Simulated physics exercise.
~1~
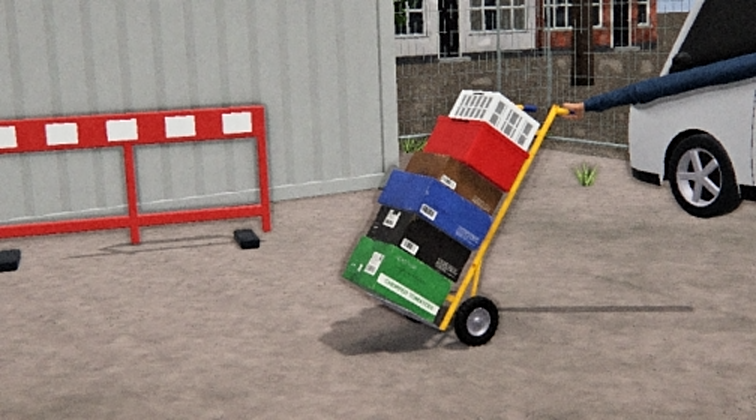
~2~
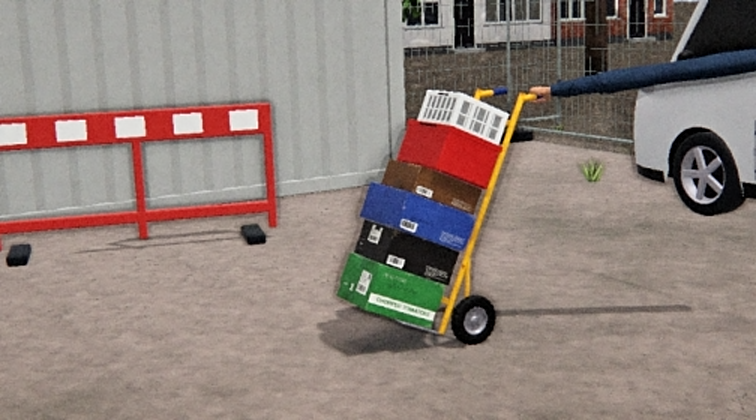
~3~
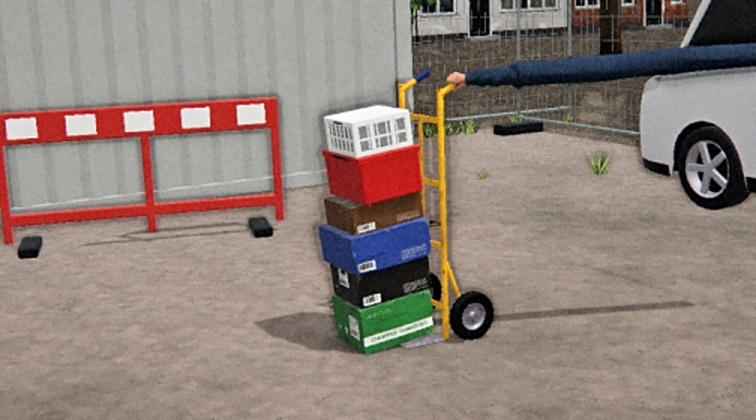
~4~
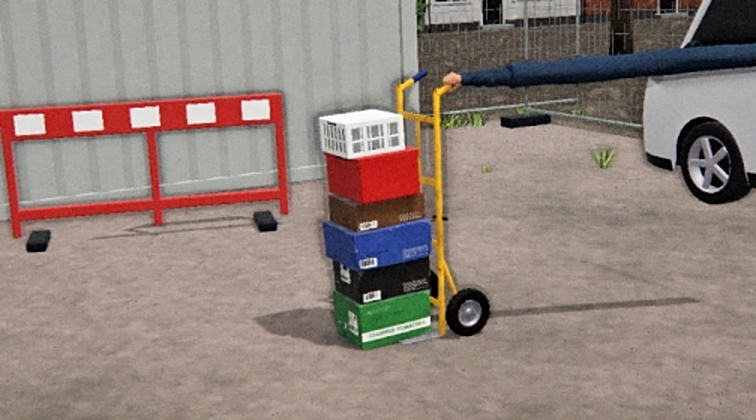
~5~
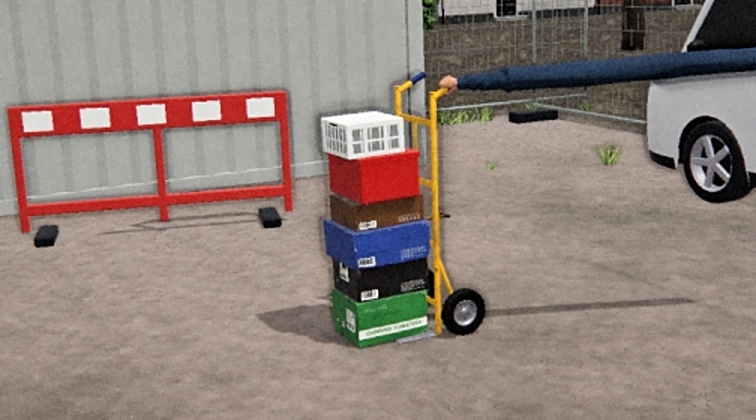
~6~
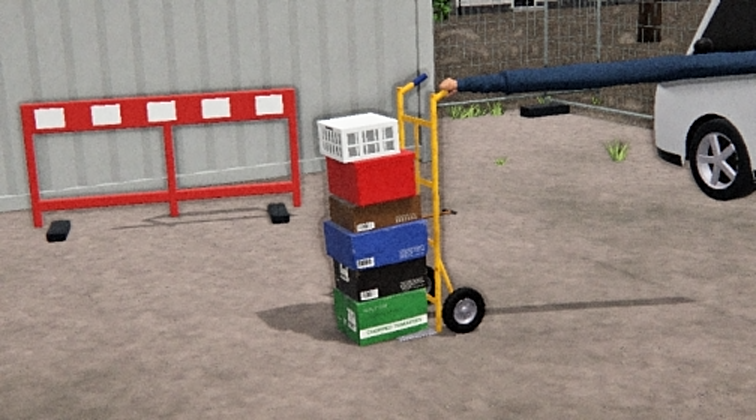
In a fenced yard, an arm tips a loaded hand truck upright, its stack still standing.
